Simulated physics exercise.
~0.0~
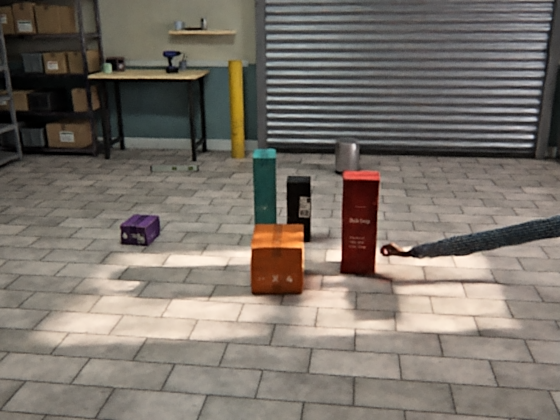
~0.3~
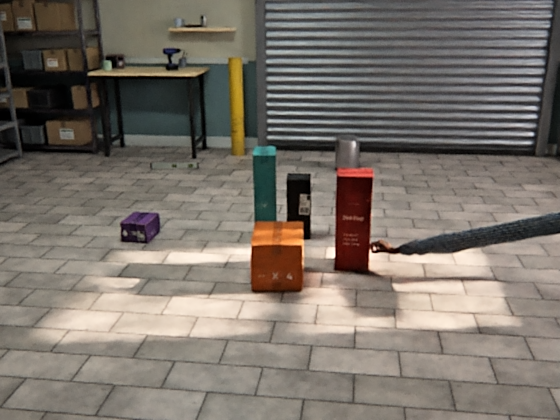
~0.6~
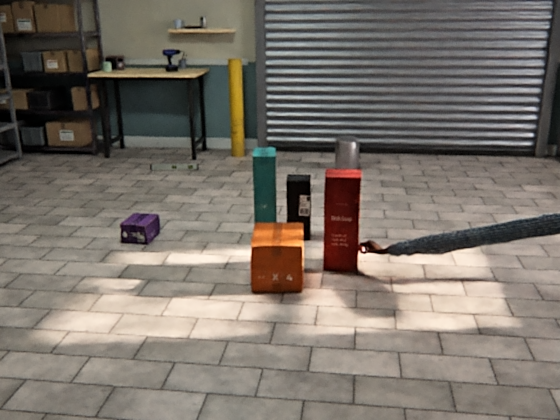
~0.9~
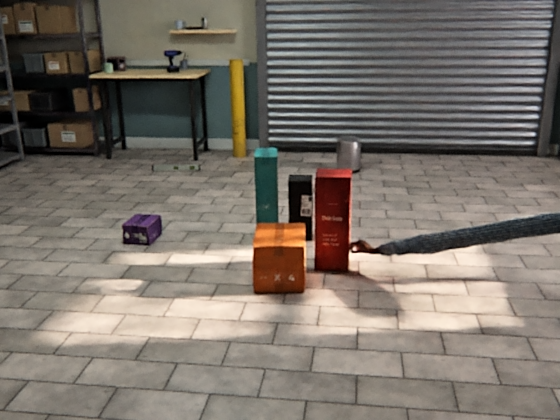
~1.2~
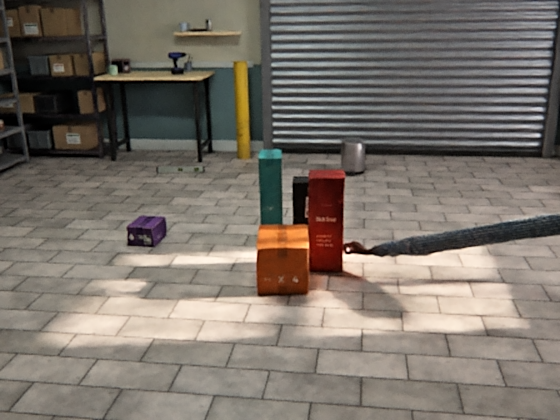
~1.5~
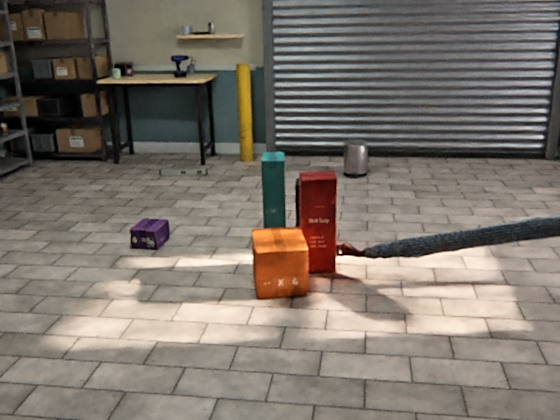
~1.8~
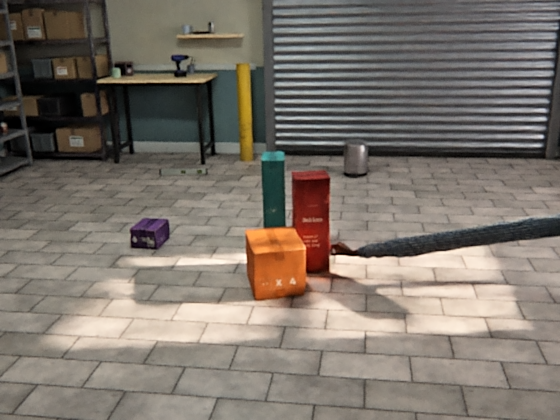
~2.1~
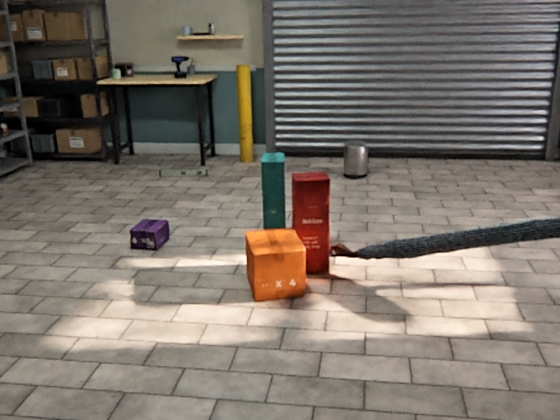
We see a dark, rope-like arm reach in from the right and push a tall red box leftward across a tiled floor, hiding a black box behind it and slightly shifting an orange box; the red box ends upright, with turquoise and purple boxes still in place.
